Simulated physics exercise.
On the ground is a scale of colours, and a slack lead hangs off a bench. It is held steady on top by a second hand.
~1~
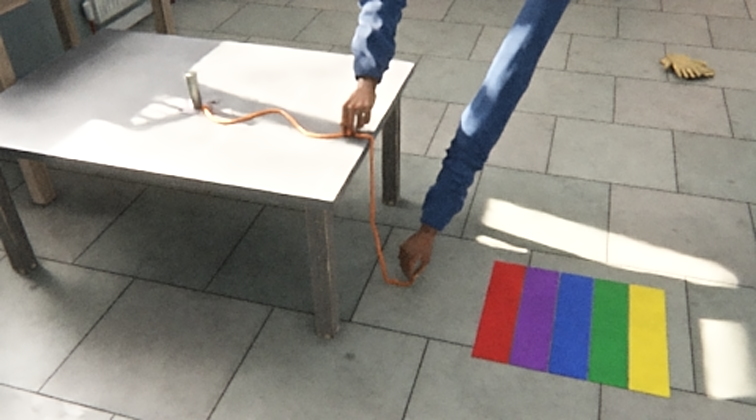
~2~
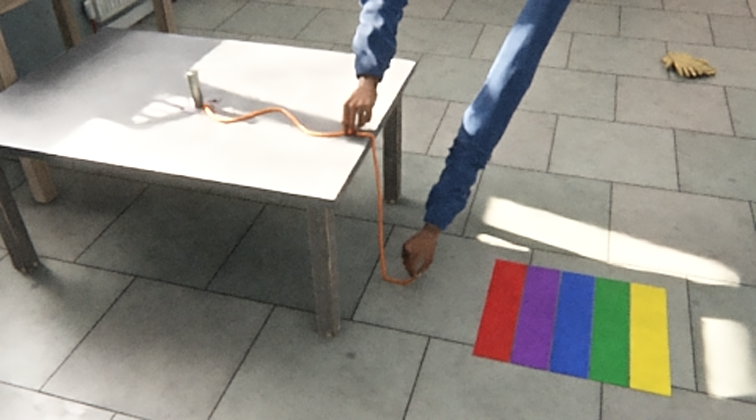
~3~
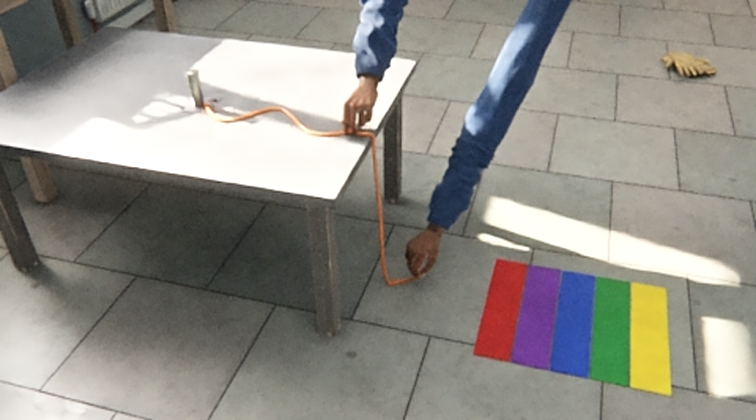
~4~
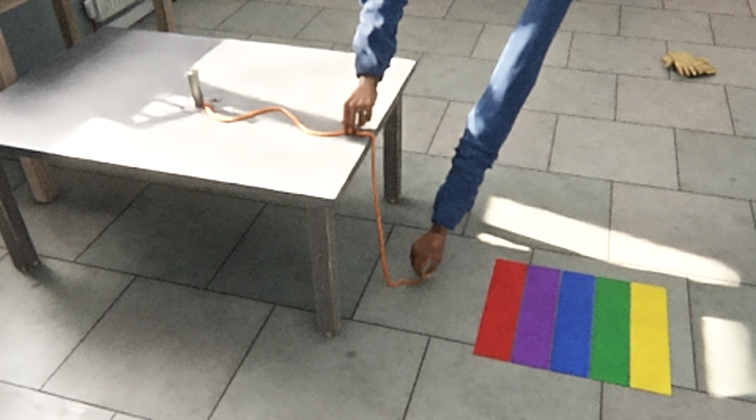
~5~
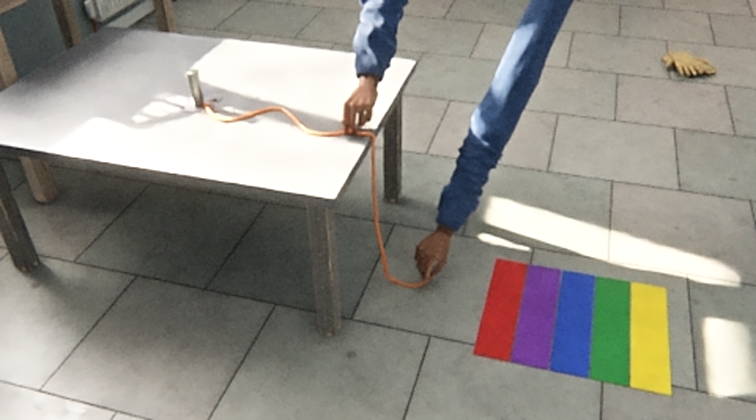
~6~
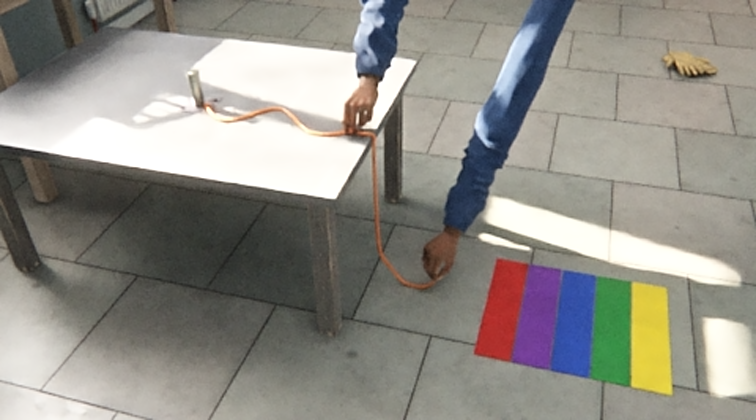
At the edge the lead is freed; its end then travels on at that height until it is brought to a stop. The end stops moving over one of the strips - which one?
The blue strip.
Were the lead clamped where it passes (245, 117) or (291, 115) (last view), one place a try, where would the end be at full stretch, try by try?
(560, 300) and (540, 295).
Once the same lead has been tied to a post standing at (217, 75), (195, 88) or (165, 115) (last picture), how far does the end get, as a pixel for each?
Going through the tries, you get (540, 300), then (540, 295), then (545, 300).
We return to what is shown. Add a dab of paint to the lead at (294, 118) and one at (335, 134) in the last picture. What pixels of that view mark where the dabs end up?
Well, the first one sits at (320, 123), and the second one sits at (378, 137).
Early on, end near (523, 294); over red.
Midway, end near (555, 300); over purple.
At the end of the slack, end near (575, 304); over blue. It halts on the blue strip.
